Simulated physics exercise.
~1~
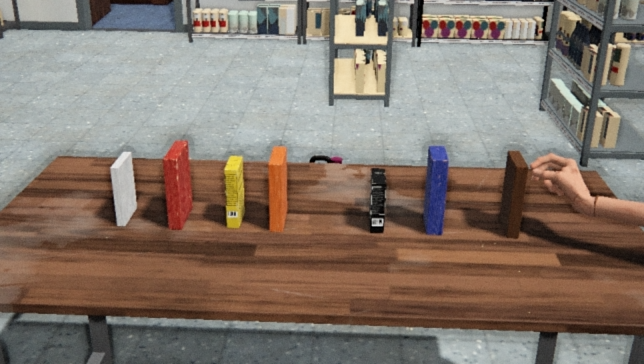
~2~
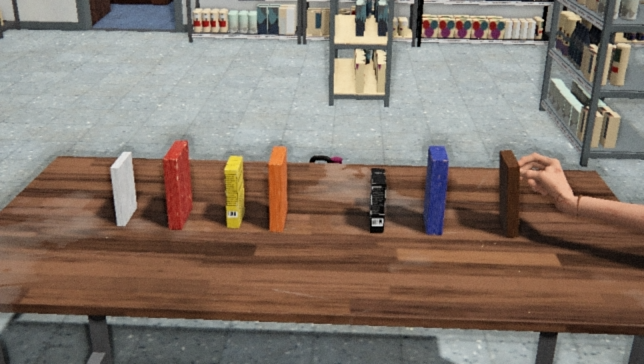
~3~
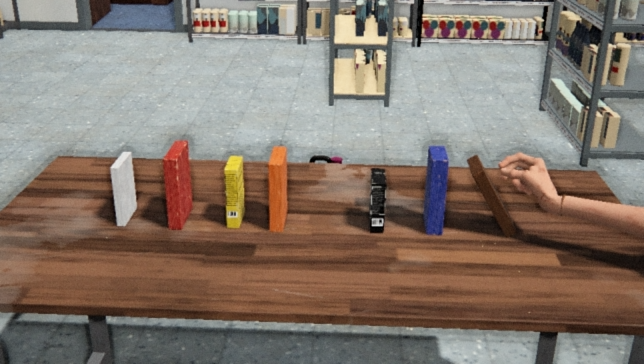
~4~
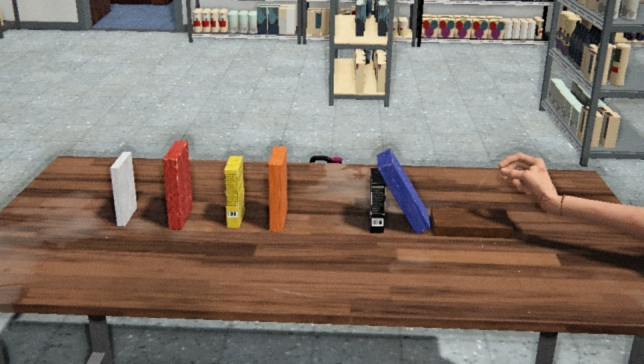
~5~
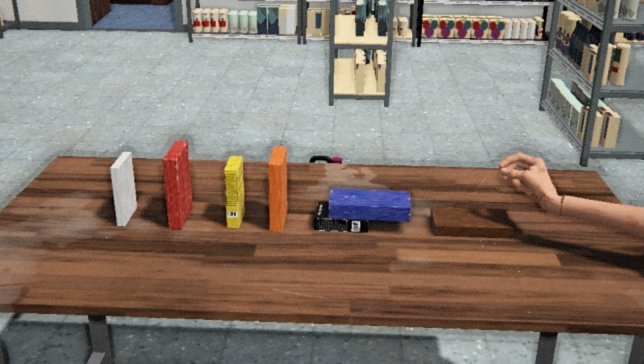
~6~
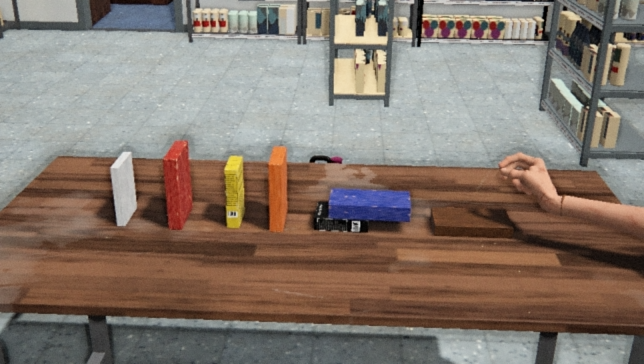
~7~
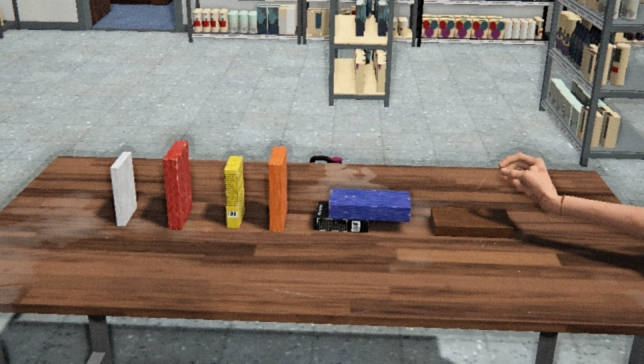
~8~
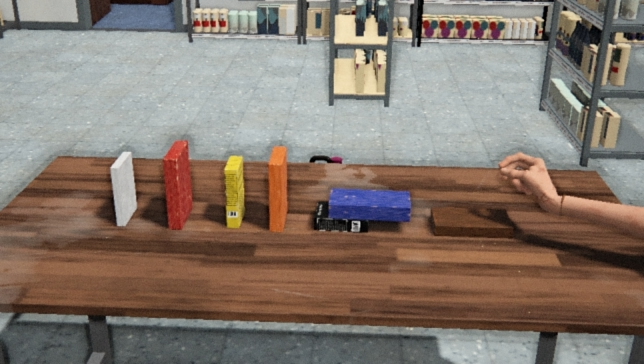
Seven upright pieces stand like dominoes across a wooden table, seen from the front and slightly above by a still camera, with stocked shelves and a grey floor behind. From left to right they are white, red, yellow, orange, black, blue and brown, with a wide gap between the orange and black ones. A hand at the right nudges the brown board, which tips left into the blue board. The blue board topples onto the black packet, and both go down. The blue board ends lying on the black packet, the brown board lies flat, and the four left pieces remain standing.
